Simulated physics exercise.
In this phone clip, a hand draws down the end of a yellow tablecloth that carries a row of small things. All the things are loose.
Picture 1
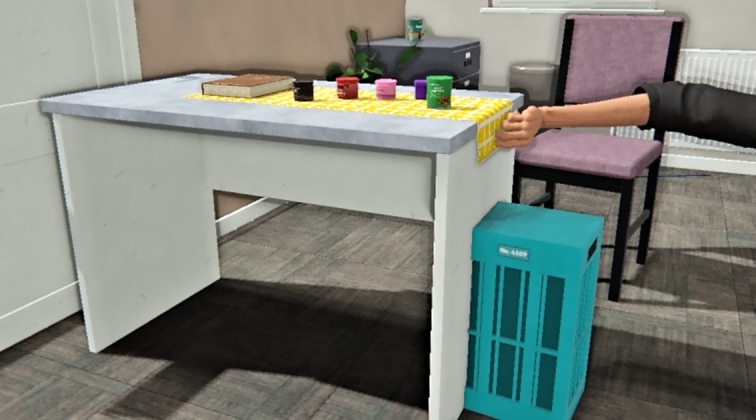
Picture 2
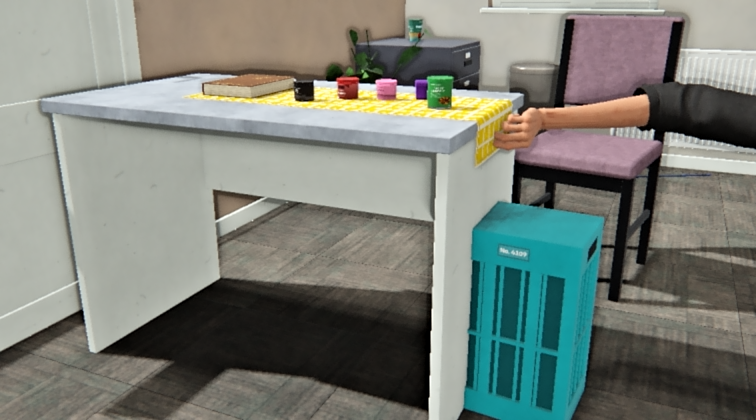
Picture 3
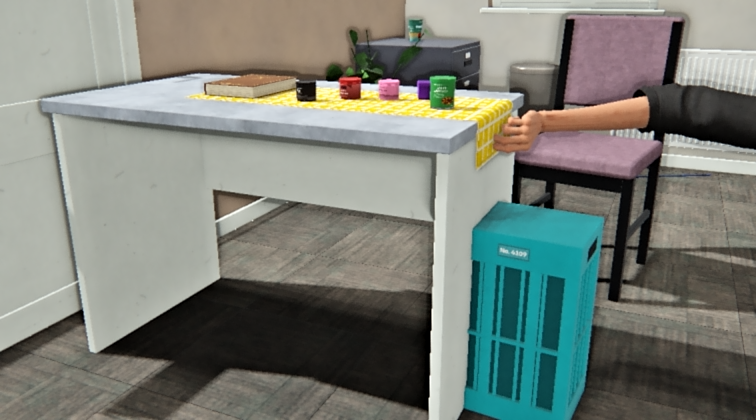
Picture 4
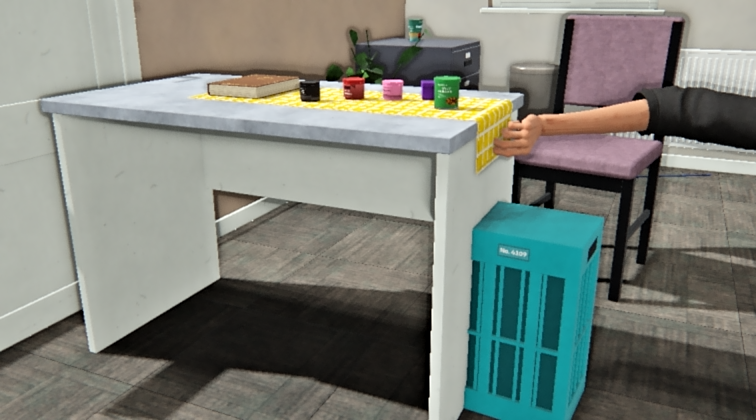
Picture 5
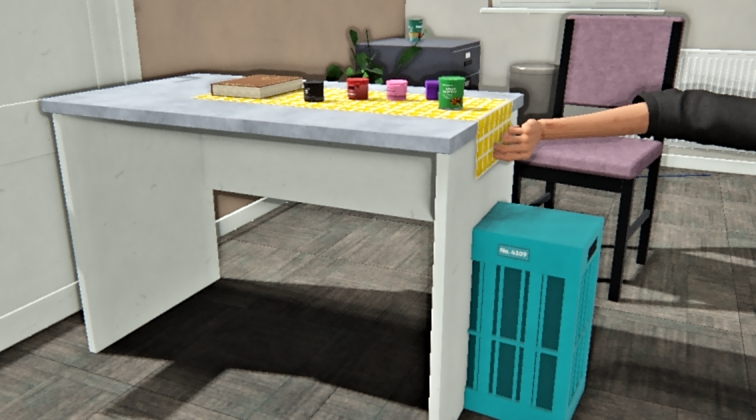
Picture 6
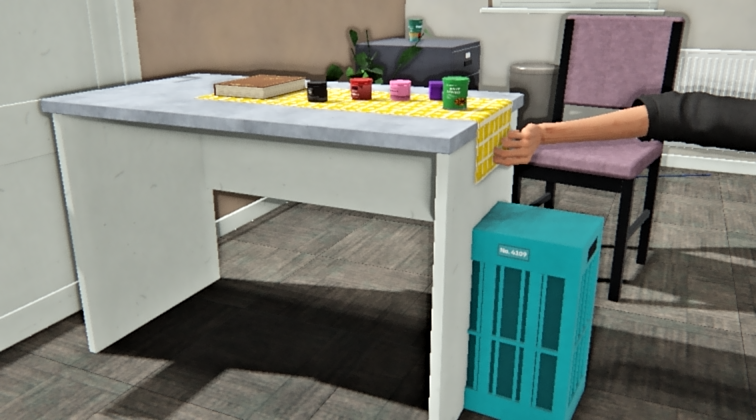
Hand slowly drawing the end of a yellow tablecloth down a desk's side, small coloured pots and a book shifting slightly right.
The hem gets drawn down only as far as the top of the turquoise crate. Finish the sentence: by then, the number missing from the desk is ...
... one.
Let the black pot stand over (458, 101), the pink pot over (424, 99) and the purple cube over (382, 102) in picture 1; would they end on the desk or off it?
Black pot: Lost. Pink pot: Safe. Purple cube: Safe.
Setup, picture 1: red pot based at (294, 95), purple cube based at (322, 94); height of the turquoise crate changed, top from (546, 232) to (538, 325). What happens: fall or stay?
Result - the red pot stays put, and the purple cube stays put.
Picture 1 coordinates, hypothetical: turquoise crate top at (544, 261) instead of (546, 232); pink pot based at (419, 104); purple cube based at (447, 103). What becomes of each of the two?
So the pink pot leaves, and the purple cube leaves.
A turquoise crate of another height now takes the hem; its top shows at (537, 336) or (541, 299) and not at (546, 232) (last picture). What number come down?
Over the edge go 4 and 3.
Soon after, hem near (493, 195); all still up.
Then, hem on the crate; green can gone.
At rest, hem on the crate; green can gone. The answer is one.
